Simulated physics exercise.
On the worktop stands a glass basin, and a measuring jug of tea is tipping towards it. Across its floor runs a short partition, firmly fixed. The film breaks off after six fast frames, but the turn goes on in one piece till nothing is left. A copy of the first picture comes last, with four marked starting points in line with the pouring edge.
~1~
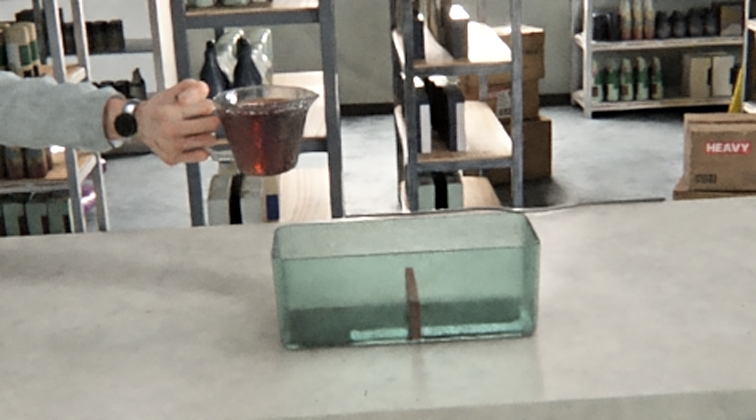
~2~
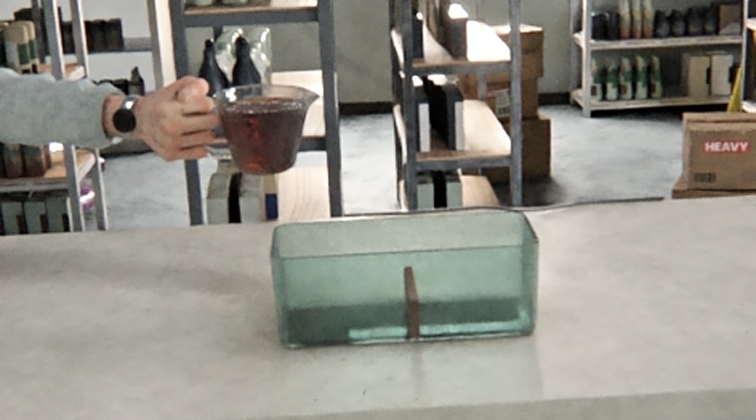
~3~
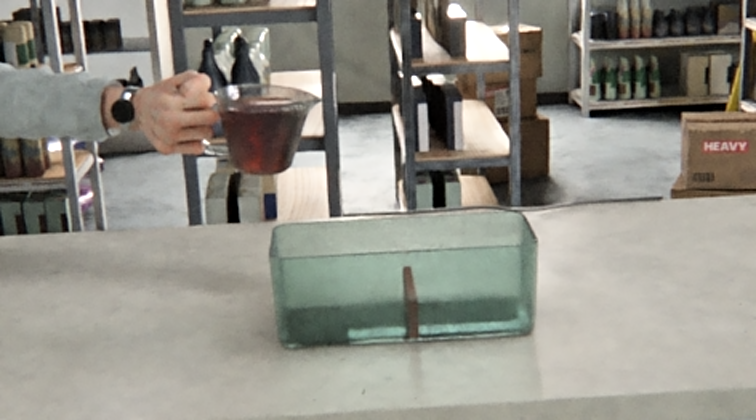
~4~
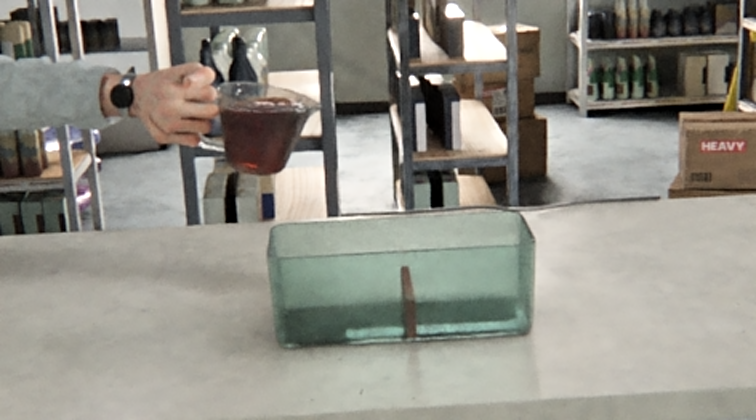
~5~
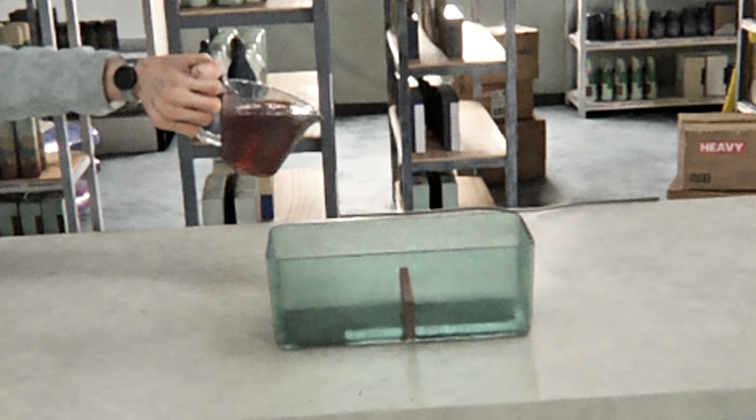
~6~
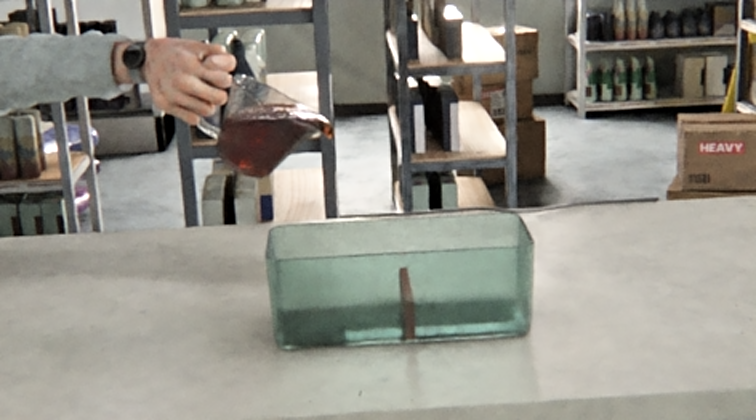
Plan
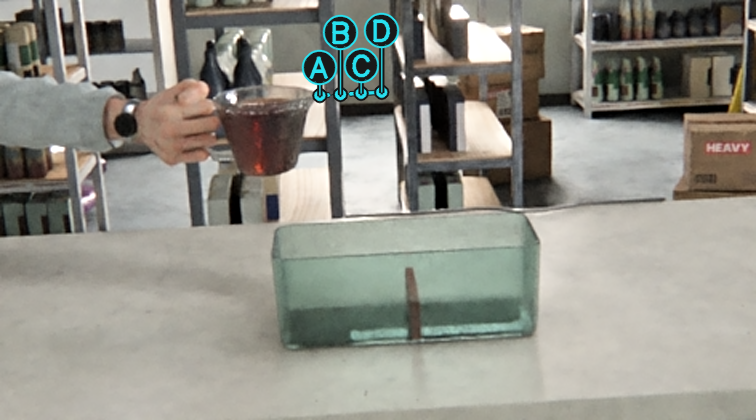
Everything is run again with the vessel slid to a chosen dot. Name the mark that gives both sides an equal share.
The answer is spot C.
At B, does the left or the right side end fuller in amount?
The left side.
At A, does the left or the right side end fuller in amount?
The left one.
On the marked copy, A at (319, 95); B at (340, 94); C at (361, 93); D at (381, 92).
If A is chosen, about 94 % ends left of the wall and 4 % right of it.
If B is chosen, about 82 % ends left of the wall and 15 % right of it; 3 % is lost outside.
If C is chosen, about 50 % ends left of the wall and 50 % right of it.
If D is chosen, about 19 % ends left of the wall and 80 % right of it.
